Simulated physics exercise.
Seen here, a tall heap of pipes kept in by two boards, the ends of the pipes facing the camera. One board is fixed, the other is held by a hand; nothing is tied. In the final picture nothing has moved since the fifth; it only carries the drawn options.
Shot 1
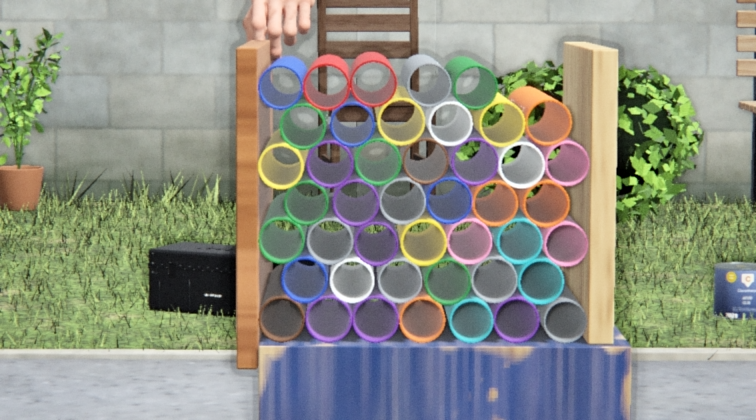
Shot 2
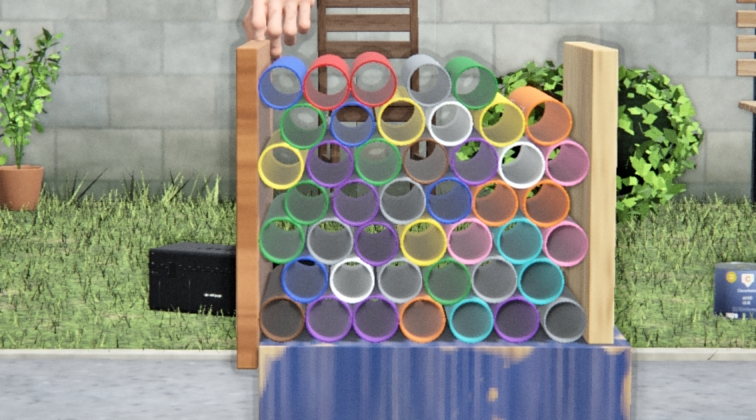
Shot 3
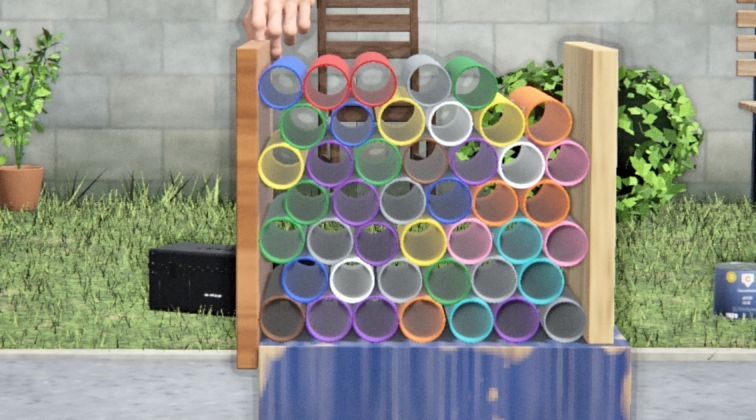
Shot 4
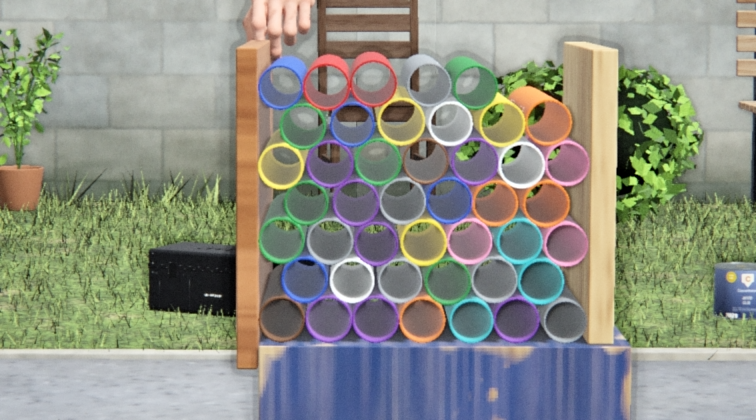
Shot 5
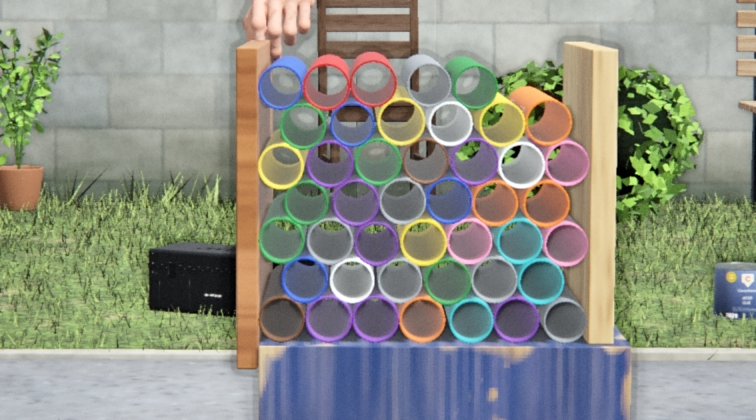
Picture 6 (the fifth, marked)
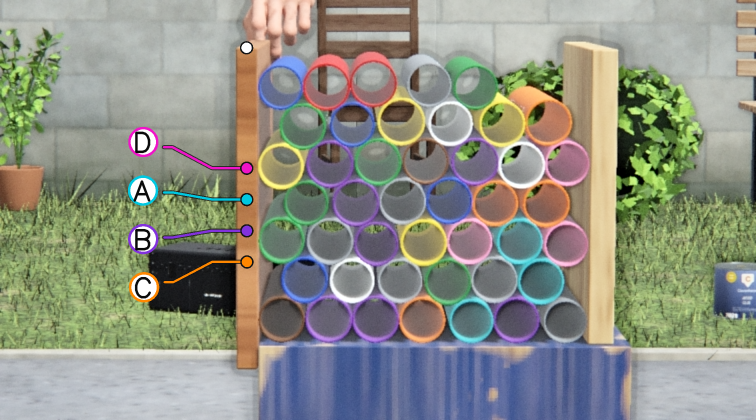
In the video, a tall stack of colourful pipes sits between two upright wooden boards on a worn blue base, open ends facing the camera. A hand rests at the top of the left board, and nothing visibly moves.
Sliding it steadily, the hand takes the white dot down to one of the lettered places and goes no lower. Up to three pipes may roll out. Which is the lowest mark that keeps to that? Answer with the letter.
Down to A.
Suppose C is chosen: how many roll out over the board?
At C the number is four.
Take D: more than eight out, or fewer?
At D, fewer than eight.
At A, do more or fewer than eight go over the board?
Fewer than eight.
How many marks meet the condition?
Two of the four.
On the marked copy, A at (246, 199); B at (246, 231); C at (246, 262); D at (246, 168); the white dot at (246, 47).
With A. Early on, top of the board (258, 119).
Further on, top of the board (258, 197).
At the end, top of the board (258, 199), one out over the board.
As for the rest, B four out over the board; C four out over the board; D one out over the board.
